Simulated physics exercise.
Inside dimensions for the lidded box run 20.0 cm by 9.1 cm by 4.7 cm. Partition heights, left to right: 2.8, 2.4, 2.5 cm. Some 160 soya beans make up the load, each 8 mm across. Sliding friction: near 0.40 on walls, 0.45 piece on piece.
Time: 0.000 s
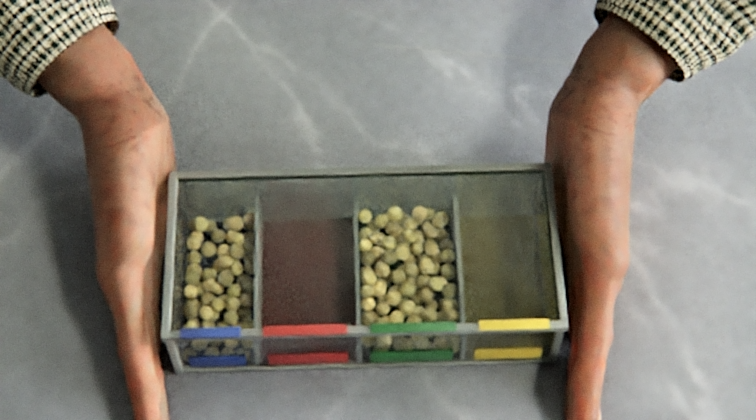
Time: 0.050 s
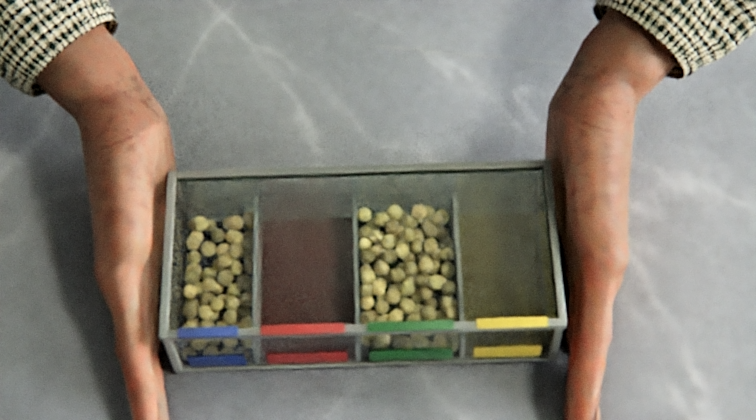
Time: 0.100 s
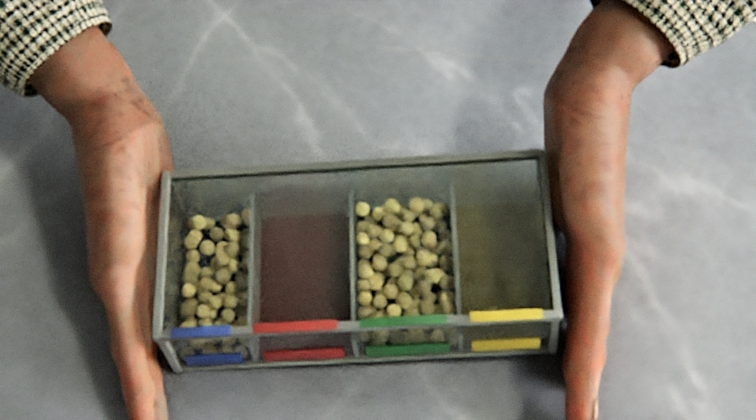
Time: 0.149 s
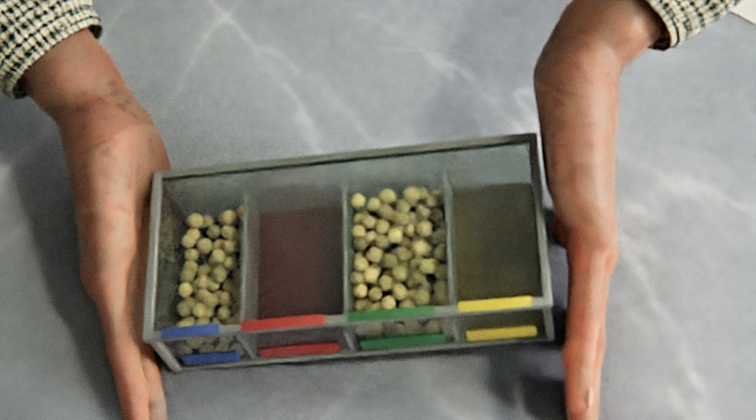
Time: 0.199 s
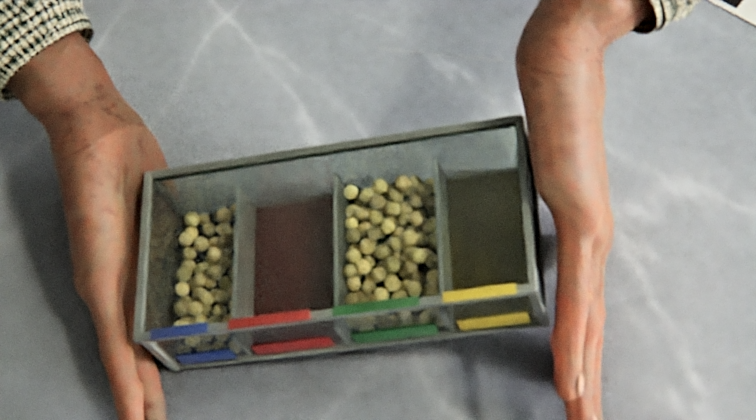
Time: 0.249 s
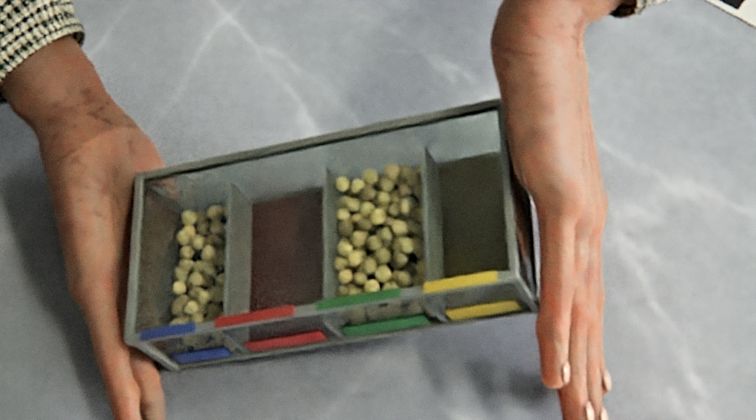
On a grey marbled surface with pale veins, seen from above by a still camera, two hands in checked cuffs hold a clear-topped box at its sides. Its four compartments, marked blue, red, green and yellow from left to right, show pale round beans behind blue and green, and none behind red and yellow. The hands tilt the box, slightly at first, then further, its right side rising and its left front corner lowest.
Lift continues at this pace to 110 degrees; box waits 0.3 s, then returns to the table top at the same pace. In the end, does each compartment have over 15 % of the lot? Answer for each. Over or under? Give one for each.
Red under; blue over; green under; yellow under.
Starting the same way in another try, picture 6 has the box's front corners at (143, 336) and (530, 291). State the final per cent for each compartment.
The compartments end with red 15 per cent, blue 85 per cent, green 0 per cent and yellow 0 per cent.
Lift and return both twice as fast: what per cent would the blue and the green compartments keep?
I'd expect blue at 95 percent and green at 0 percent.
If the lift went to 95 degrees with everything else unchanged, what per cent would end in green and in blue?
You'd get green at 5 % and blue at 85 %.
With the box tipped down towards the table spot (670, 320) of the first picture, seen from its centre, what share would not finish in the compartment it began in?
About 100 per cent.
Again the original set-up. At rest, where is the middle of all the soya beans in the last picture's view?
In the last view, approximately (213, 295).
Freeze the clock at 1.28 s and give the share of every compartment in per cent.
Red 15, blue 85, green 0, yellow 0.
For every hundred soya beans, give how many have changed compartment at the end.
Roughly 60 per cent.
After 1.28 s, tilt 110 degrees; red 15 %, blue 85 %.
Then, at 1.97 s, tilt 57 degrees; red 5 %, blue 95 %.
After 2.70 s, tilt 0 degrees; red 5 %, blue 95 %.
At rest (3.1 s), red 5 %, blue 95 %, green 0 %, yellow 0 %.
